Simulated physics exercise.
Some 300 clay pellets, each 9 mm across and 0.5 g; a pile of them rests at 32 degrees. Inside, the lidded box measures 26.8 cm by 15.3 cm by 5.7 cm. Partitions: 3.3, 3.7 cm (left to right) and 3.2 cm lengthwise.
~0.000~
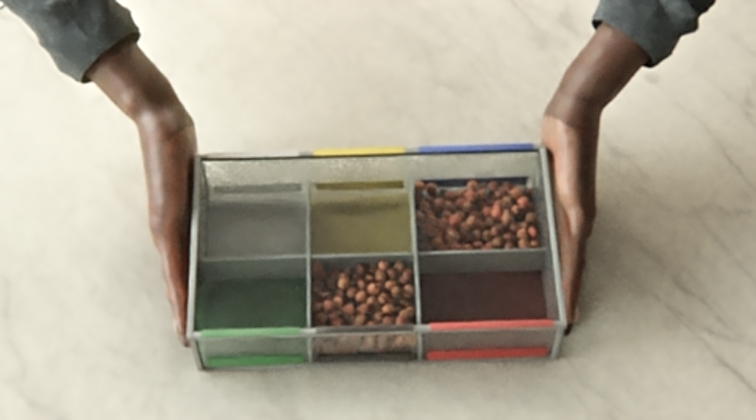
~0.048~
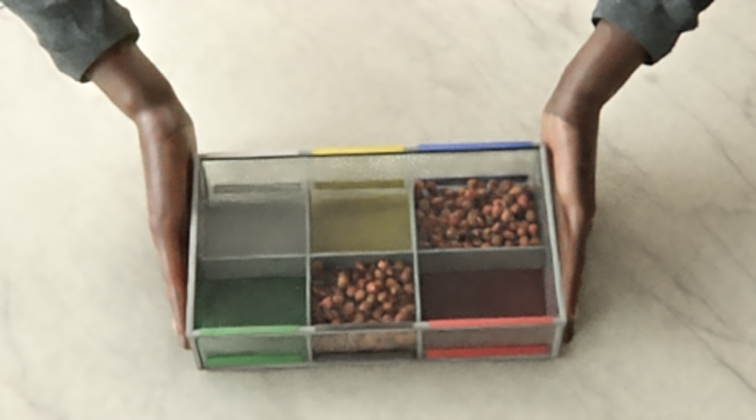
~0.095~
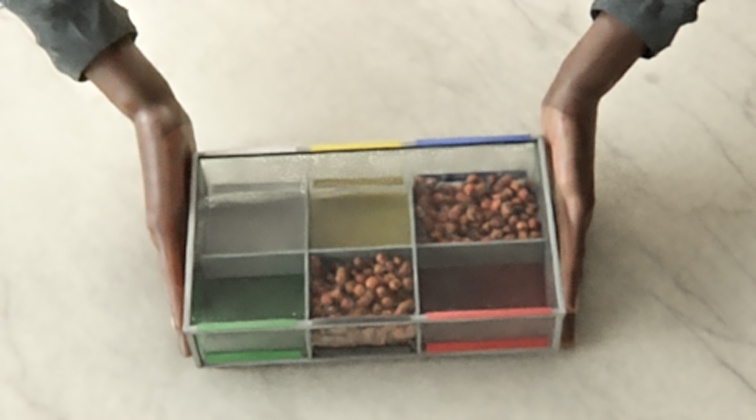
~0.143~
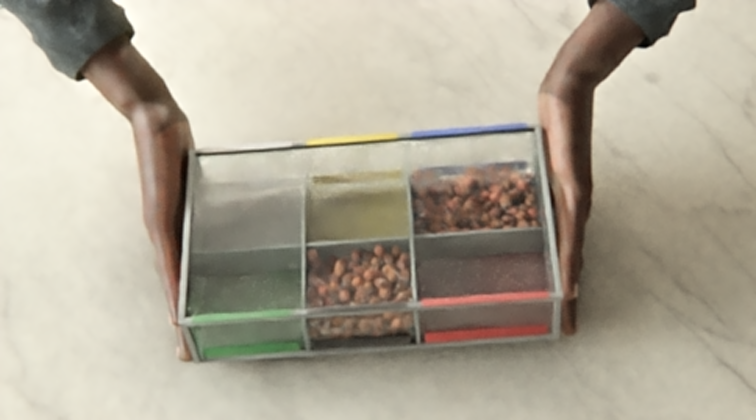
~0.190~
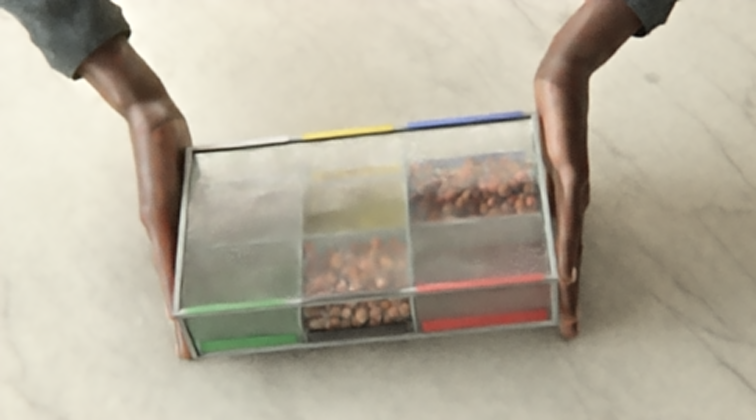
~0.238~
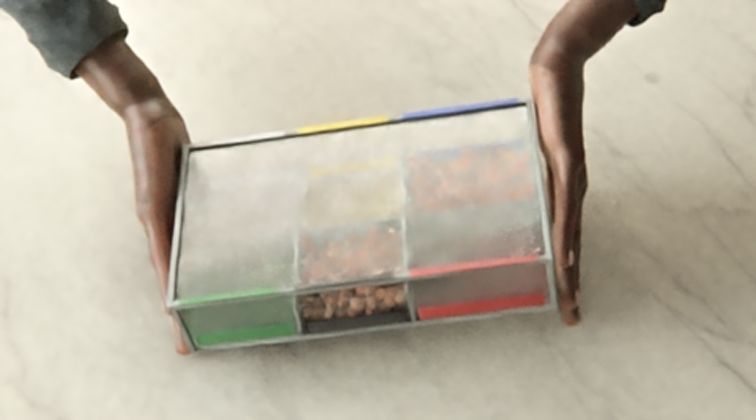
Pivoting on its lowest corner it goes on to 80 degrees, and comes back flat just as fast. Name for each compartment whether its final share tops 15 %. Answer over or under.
Red under, blue over, green under, yellow under, white over, black over.
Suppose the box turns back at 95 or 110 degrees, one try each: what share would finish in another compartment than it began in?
About 55 and 60 per cent.
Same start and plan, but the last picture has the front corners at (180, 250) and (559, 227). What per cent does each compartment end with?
Red 0; blue 45; green 0; yellow 20; white 5; black 25.
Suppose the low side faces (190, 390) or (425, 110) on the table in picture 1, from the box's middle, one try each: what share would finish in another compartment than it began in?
Some 35 and 15 per cent.
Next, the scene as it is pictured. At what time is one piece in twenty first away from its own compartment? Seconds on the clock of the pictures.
Near 1.10 s.
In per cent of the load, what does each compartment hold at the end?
Red 0, blue 40, green 0, yellow 5, white 30, black 25.
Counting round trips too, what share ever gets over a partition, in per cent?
Some 35 per cent.
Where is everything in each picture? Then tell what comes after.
Box tilt 0 degrees, front corners at (194, 334) and (561, 322); blue 45 %, black 55 %, in the first frame.
Box tilt 1 degrees, front corners at (193, 332) and (560, 319), in the second frame.
Box tilt 3 degrees, front corners at (190, 328) and (559, 310), in the third frame.
Box tilt 6 degrees, front corners at (185, 320) and (557, 294), lowest corner left back, in the fourth frame.
Box tilt 10 degrees, front corners at (179, 312) and (552, 276), lowest corner left back, in the fifth frame.
Box tilt 13 degrees, front corners at (174, 303) and (547, 257), lowest corner left back; blue 45 %, black 55 %. The box's pace is about 75 degrees a second, in the sixth frame.
After 1.19 s, tilt 80 degrees; blue 45 %, white 10 %, black 40 %.
After 1.83 s, tilt 36 degrees; blue 40 %, yellow 5 %, white 30 %, black 25 %.
Then, at 2.51 s, tilt 0 degrees; blue 40 %, yellow 5 %, white 30 %, black 25 %.
At rest (3.1 s), red 0 %, blue 40 %, green 0 %, yellow 5 %, white 30 %, black 25 %.
